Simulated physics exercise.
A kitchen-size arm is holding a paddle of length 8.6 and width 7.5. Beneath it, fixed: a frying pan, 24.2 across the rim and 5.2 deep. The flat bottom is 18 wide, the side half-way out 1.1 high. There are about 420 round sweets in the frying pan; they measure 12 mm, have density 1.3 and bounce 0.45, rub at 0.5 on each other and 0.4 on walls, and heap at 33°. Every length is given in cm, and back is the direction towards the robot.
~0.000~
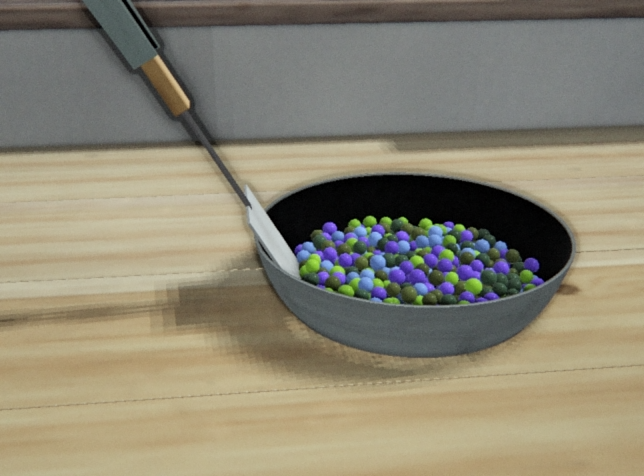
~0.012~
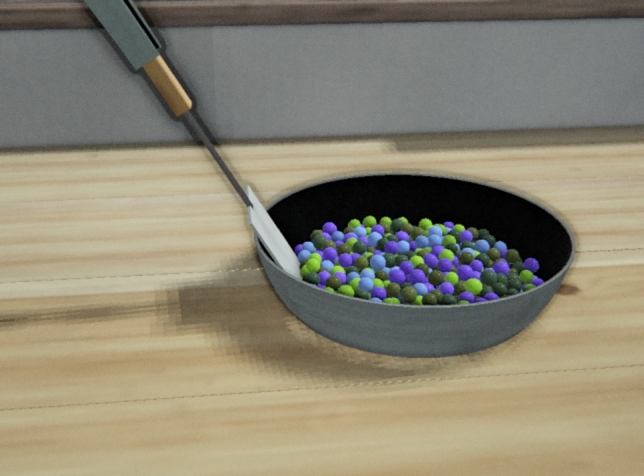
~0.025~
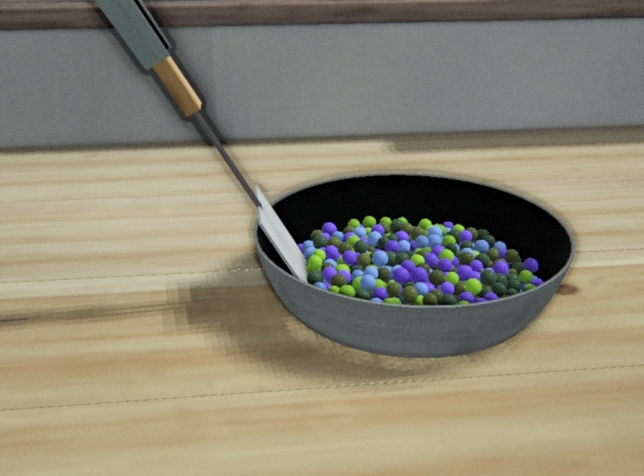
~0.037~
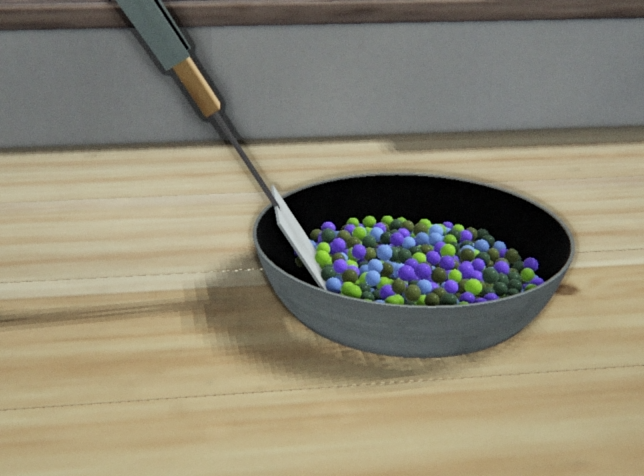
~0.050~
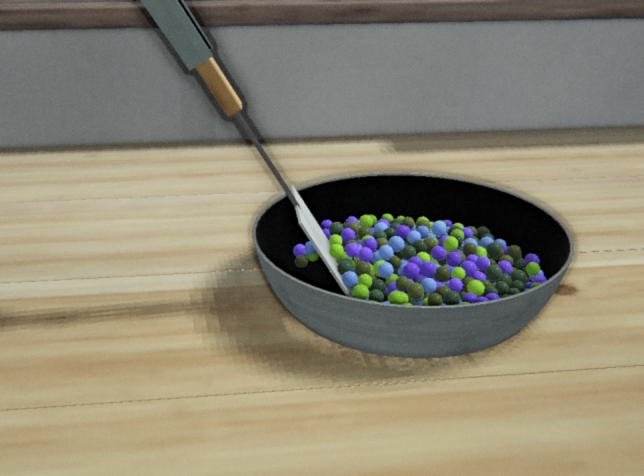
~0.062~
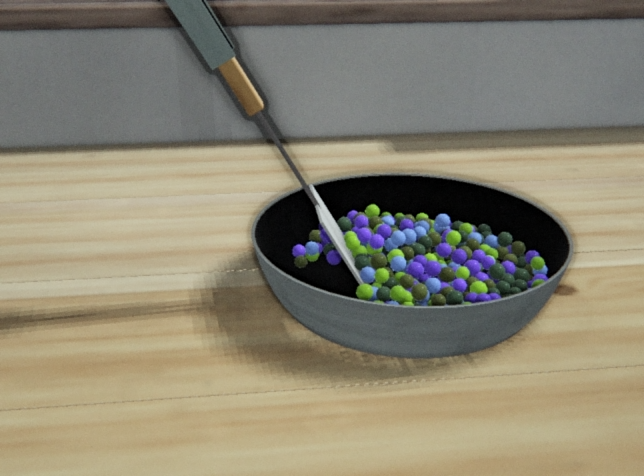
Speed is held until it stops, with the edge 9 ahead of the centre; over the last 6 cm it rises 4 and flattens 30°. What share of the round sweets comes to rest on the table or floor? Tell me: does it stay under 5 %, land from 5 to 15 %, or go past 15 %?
It goes past 15 %.
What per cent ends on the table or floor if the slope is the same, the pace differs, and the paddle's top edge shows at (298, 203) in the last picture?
I'd say around 25 per cent.
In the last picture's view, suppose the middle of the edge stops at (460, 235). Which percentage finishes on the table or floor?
Approximately 10 per cent, I reckon.
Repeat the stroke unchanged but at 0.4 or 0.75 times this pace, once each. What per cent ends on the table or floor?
The two tries give roughly 5 and 25 in a hundred.
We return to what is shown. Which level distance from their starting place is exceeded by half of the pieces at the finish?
Somewhere near 3 centimetres, I reckon.
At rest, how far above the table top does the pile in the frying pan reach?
Peak at rest, approximately 4.5 centimetres.
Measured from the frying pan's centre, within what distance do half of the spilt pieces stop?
Roughly 38 cm from the middle.
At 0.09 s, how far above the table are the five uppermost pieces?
They are near 8 cm up.
After 0.09 s, sloping 60°, highest piece 8 above the table; 419 in the frying pan.
After 0.12 s, sloping 52°, highest piece 10 above the table; 419 in the frying pan.
After 0.34 s, sloping 30°, highest piece 29 above the table; 313 in the frying pan, 33 on the table or floor, 73 on the blade or in flight.
After 1.39 s, sloping 30°, highest piece 4 above the table; 313 in the frying pan, 106 on the table or floor.
At rest, 313 in the frying pan, 106 on the table or floor. That is 25 % on the table or floor.
